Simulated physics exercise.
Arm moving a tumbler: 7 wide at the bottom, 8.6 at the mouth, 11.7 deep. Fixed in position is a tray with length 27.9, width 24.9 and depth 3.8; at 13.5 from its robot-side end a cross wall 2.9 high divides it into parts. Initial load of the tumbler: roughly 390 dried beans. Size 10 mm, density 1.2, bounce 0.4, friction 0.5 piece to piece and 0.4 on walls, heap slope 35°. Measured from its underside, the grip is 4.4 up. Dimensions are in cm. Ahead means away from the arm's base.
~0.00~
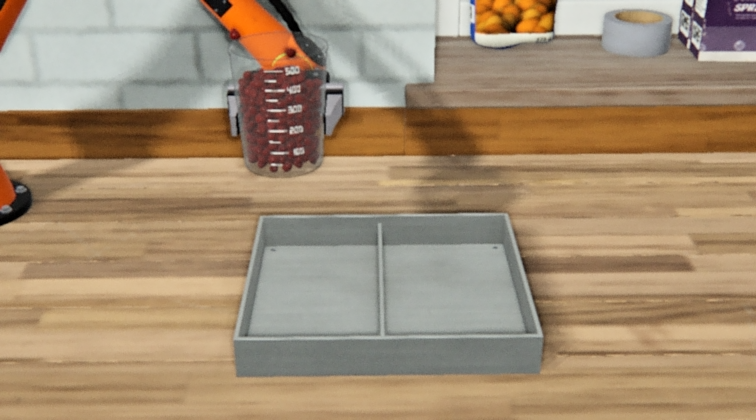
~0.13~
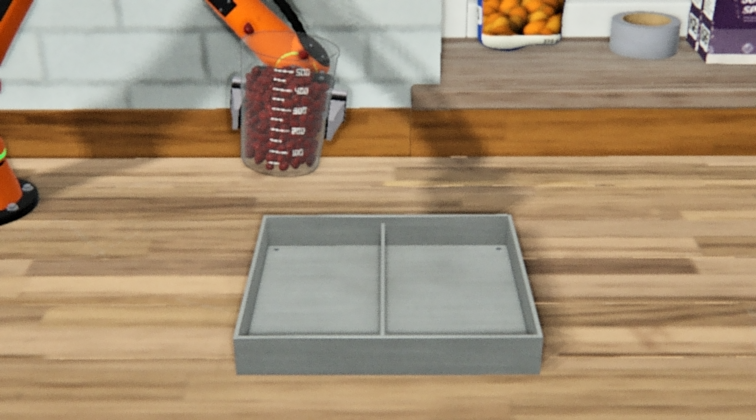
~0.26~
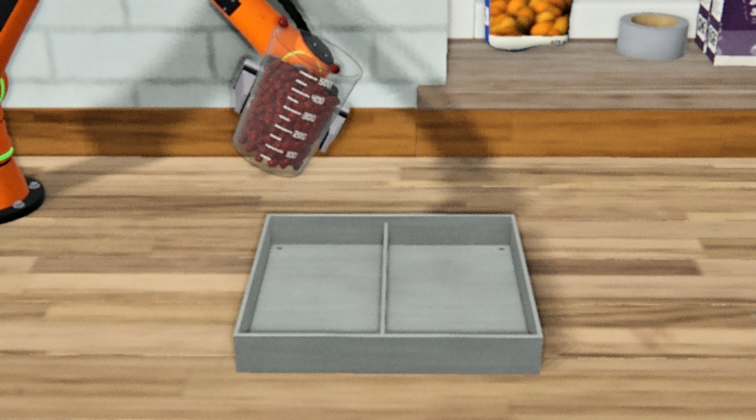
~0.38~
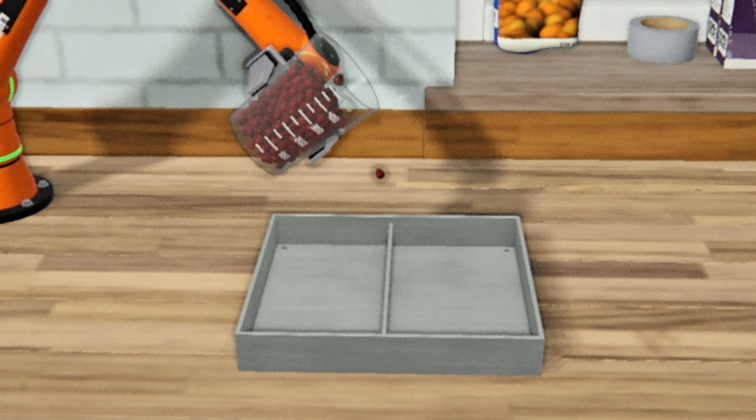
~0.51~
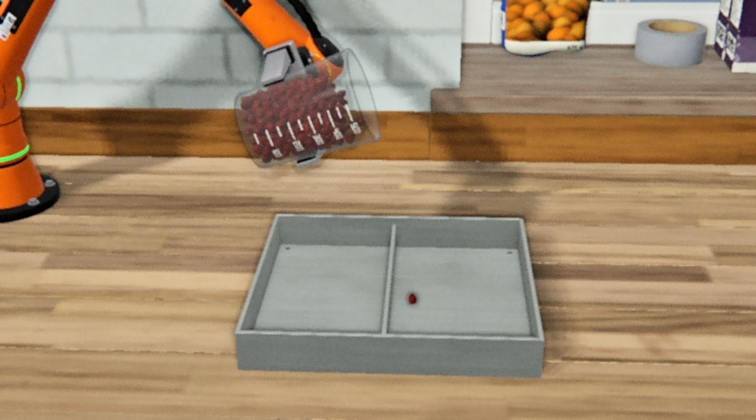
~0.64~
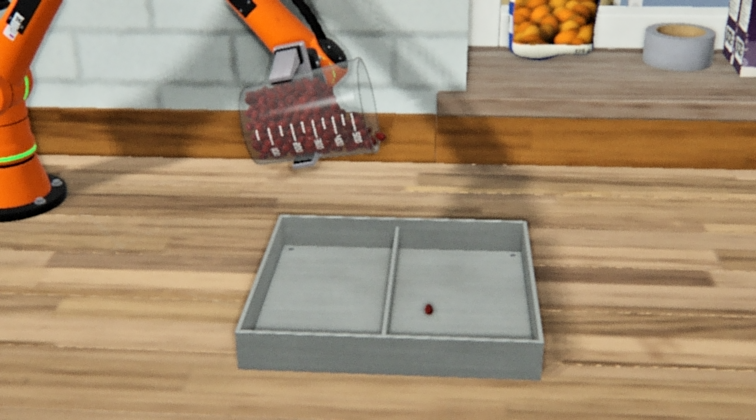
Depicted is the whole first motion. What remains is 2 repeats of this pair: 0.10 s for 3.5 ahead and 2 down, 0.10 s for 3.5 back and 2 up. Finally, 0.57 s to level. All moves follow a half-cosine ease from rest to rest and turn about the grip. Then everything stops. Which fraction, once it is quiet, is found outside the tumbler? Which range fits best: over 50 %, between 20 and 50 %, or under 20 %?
The range that fits is between 20 and 50 %.
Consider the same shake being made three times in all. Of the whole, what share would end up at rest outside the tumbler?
About 35 %.
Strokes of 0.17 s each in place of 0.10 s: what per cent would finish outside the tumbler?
That change gives some 10 percent.
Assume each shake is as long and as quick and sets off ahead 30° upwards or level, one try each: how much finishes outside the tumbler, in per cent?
First try some 75 %, second try some 55 %.
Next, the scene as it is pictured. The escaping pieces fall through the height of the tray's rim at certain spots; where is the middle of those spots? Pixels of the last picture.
Centre: About (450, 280).
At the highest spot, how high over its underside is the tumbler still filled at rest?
Around 10.0 cm up.
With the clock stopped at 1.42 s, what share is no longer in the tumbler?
30 %.
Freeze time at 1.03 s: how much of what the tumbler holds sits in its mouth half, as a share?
Some 55 percent is in that half.
After 1.03 s, tilted 78° forward, highest piece 22 above the table; 312 in the tumbler, 60 in the far-side part, 17 in flight or on a rim.
After 1.42 s, tilted 20° forward, highest piece 27 above the table; 271 in the tumbler, 112 in the far-side part, 5 in the robot-side part, 1 in flight or on a rim.
After 1.81 s, level, highest piece 27 above the table; 271 in the tumbler, 113 in the far-side part, 5 in the robot-side part.
After 2.86 s, level, highest piece 27 above the table; 271 in the tumbler, 113 in the far-side part, 5 in the robot-side part.
At rest, 271 in the tumbler, 113 in the far-side part, 5 in the robot-side part. That is 30 % outside the tumbler.
